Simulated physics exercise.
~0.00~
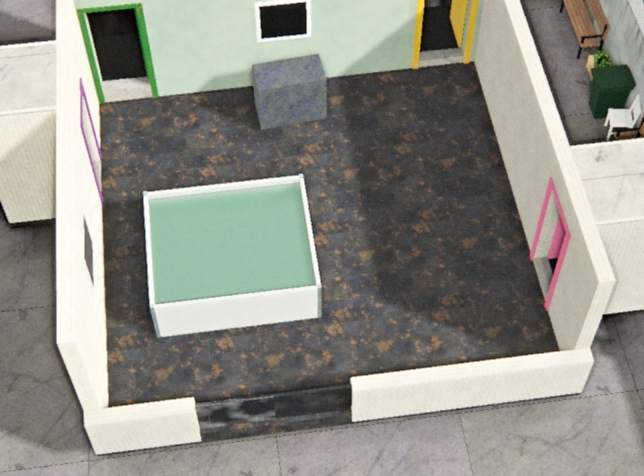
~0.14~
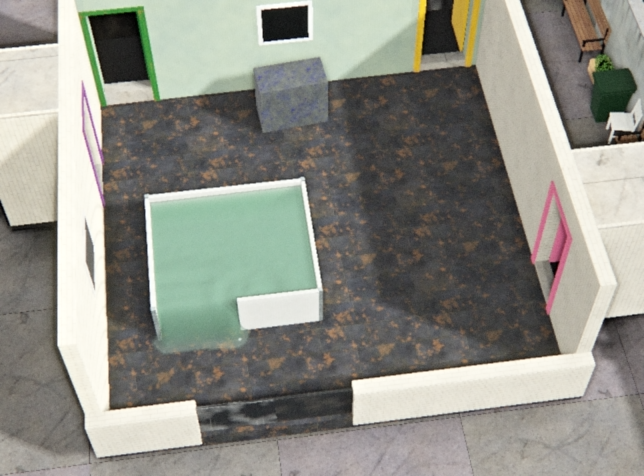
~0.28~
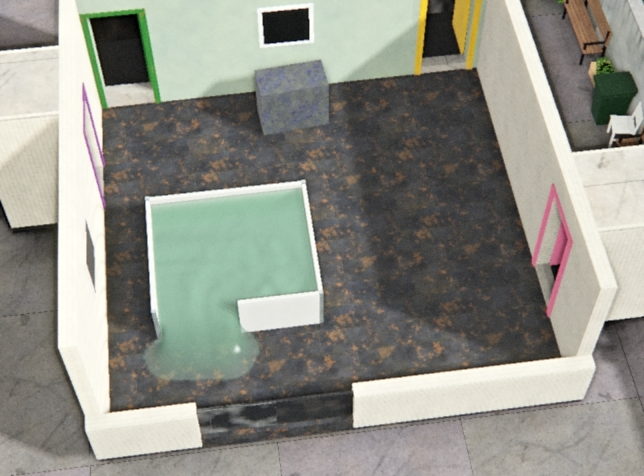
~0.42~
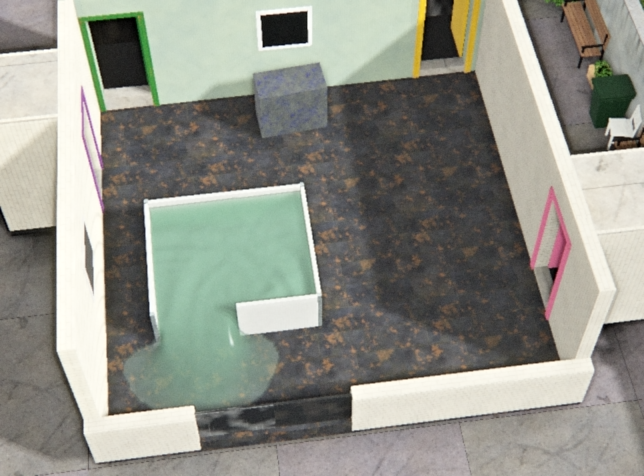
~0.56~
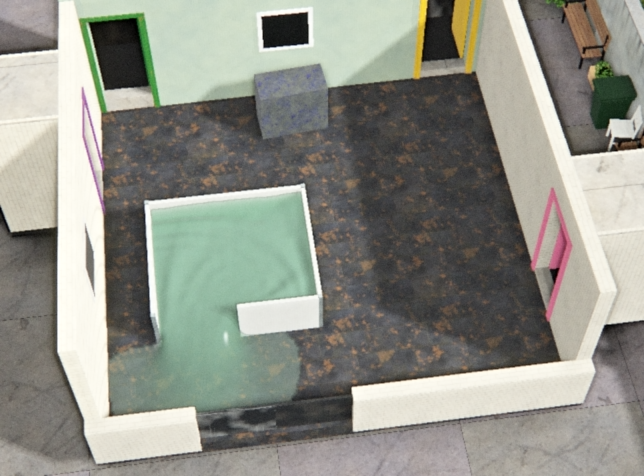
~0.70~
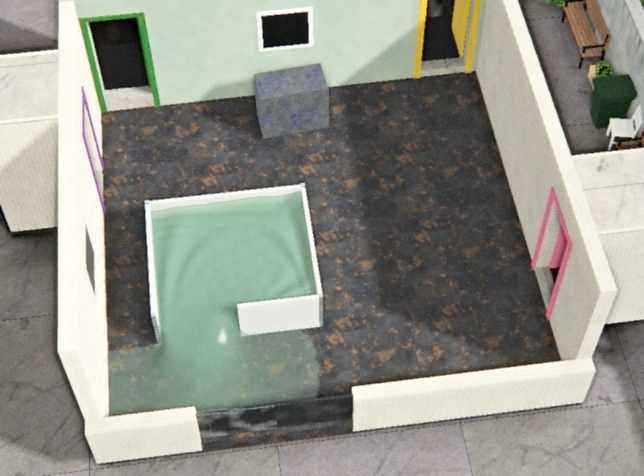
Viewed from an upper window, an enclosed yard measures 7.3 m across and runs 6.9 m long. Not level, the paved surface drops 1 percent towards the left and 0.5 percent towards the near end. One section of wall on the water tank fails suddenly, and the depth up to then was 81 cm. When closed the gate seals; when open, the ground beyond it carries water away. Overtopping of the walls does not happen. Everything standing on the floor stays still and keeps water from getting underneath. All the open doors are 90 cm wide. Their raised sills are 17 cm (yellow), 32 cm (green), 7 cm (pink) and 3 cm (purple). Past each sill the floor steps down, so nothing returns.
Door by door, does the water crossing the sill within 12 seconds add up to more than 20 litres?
Door by door: The yellow door: No; the green door: No; the pink door: Yes; the purple door: Yes.
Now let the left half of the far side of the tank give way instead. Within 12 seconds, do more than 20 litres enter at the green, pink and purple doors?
Green beyond, pink short, purple beyond.
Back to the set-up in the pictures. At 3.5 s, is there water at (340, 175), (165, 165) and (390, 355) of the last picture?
Going in order, clear, then covered, then covered.
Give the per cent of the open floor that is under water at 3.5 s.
Wet share: About 55 %.
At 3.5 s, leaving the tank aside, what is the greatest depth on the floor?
About 42 cm at most.
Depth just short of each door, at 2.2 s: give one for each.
Depths: Yellow door 0 cm, green door 0 cm, pink door 0 cm, purple door 0 cm.
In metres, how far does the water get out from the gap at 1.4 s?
Roughly 3.8 metres out.
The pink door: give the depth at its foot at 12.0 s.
I'd put it near 6.0 cm.
After 1.4 s water covers 10 % of the floor and is deepest (80 cm) near (111, 440); yellow door not reached, green door not reached, pink door not reached, purple door not reached.
After 2.2 s water covers 30 % of the floor and is deepest (61 cm) near (111, 440); yellow door not reached, green door not reached, pink door not reached, purple door not reached.
After 3.5 s water covers 55 % of the floor and is deepest (42 cm) near (111, 112); yellow door not reached, green door 34 cm at the sill, 0 L in, pink door 18 cm at the sill, 8 L in, purple door 11 cm at the sill, 10 L in.
After 7.0 s water covers 95 % of the floor and is deepest (24 cm) near (111, 440); yellow door 16 cm at the sill, 0 L in, green door 18 cm at the sill, 8 L in, pink door 13 cm at the sill, 141 L in, purple door 8 cm at the sill, 74 L in.
After 12.0 s water covers 100 % of the floor and is deepest (19 cm) near (105, 235); yellow door 10 cm at the sill, 0 L in, green door 13 cm at the sill, 8 L in, pink door 6 cm at the sill, 181 L in, purple door 10 cm at the sill, 126 L in.
